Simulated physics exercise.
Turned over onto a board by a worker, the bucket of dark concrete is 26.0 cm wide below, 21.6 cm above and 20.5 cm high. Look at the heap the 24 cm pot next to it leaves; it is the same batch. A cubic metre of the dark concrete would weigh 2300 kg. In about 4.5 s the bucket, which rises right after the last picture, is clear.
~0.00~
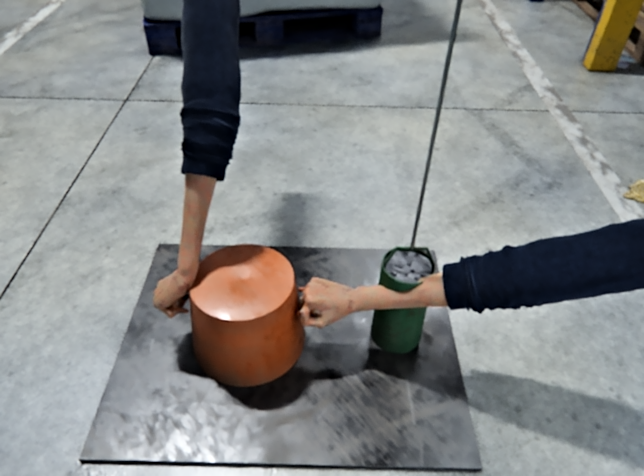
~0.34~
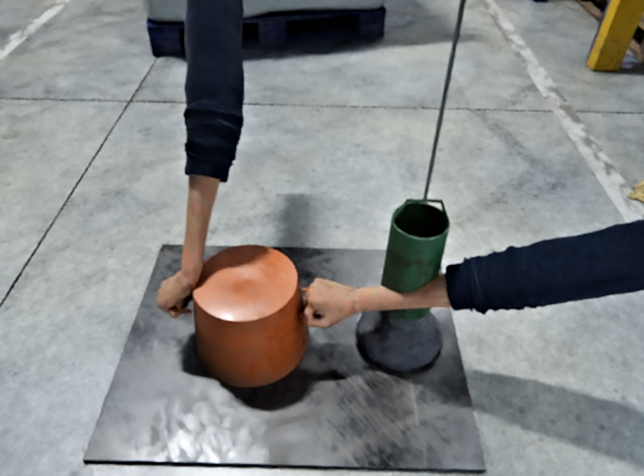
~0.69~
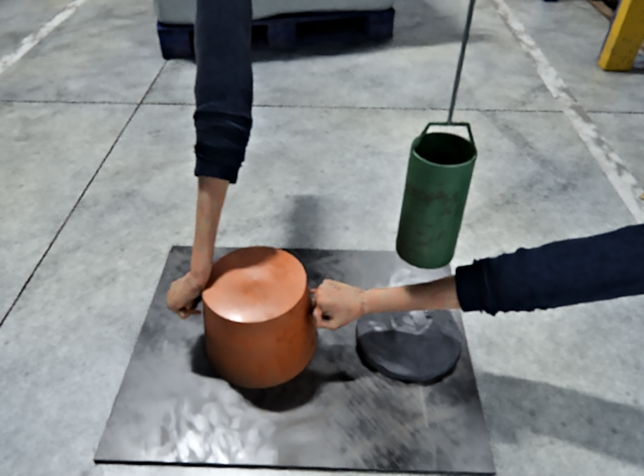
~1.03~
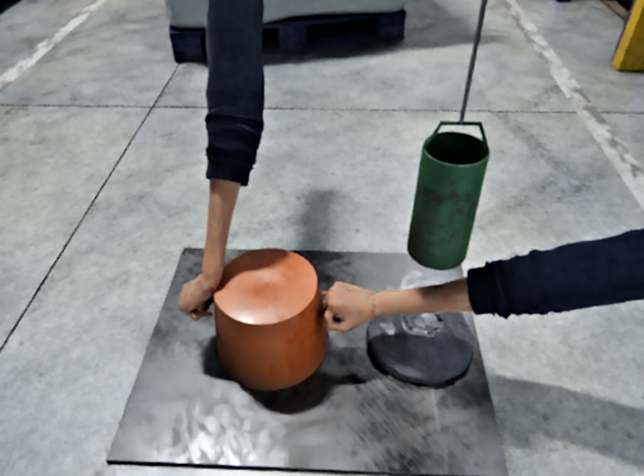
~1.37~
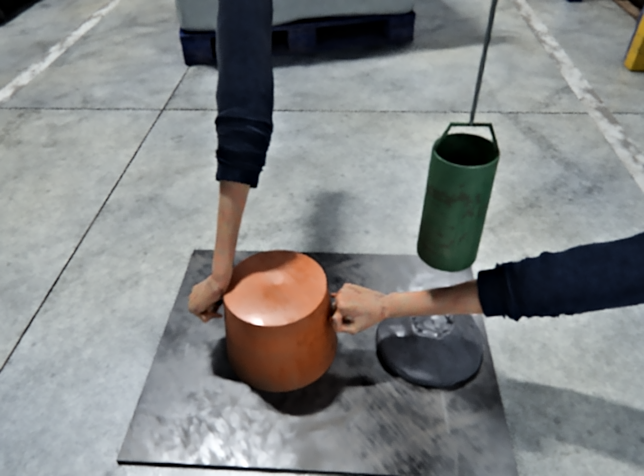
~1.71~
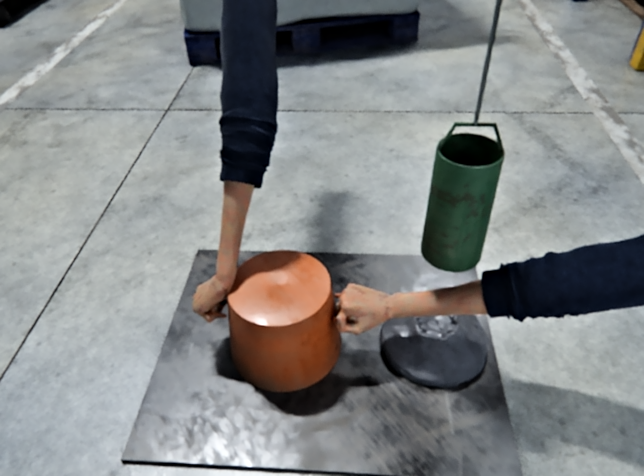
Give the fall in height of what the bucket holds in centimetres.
It should come out near 11 cm.
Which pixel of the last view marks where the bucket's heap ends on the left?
(189, 356).
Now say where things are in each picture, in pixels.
Middle of the pot's mouth at (409, 265), still down; middle of the bucket's top at (242, 280), not yet moved, in the first frame.
Middle of the pot's mouth at (421, 221), raised 13 cm; the pot's heap 12 cm high and 21 cm wide, top at (405, 302); middle of the bucket's top at (246, 281), not yet moved, in the second frame.
Middle of the pot's mouth at (444, 150), raised 29 cm; the pot's heap 7.2 cm high and 26 cm wide, top at (411, 318); middle of the bucket's top at (255, 282), not yet moved, in the third frame.
Middle of the pot's mouth at (456, 149), raised 30 cm; the pot's heap 7.2 cm high and 26 cm wide, top at (423, 321); middle of the bucket's top at (266, 284), not yet moved, in the fourth frame.
Middle of the pot's mouth at (466, 151), raised 30 cm; the pot's heap 7.2 cm high and 26 cm wide, top at (432, 323); middle of the bucket's top at (275, 286), not yet moved, in the fifth frame.
Middle of the pot's mouth at (470, 151), raised 30 cm; the pot's heap 7.2 cm high and 26 cm wide, top at (437, 323); middle of the bucket's top at (279, 286), not yet moved, in the sixth frame.
After 2.8 s, the bucket is up 4.5 cm; the dark concrete has come down 4.2 cm to 16 cm and is 36 cm wide.
After 4.0 s, the bucket is up 13 cm; the dark concrete has come down 11 cm to 9.6 cm and is 47 cm wide.
After 5.1 s, the bucket is up 21 cm; the dark concrete has come down 11 cm to 9.4 cm and is 47 cm wide.
After 6.4 s, the bucket is clear; the dark concrete has come down 11 cm to 9.4 cm and is 47 cm wide.
After 6.8 s, at rest, the bucket is clear; the dark concrete has come down 11 cm to 9.4 cm and is 47 cm wide.
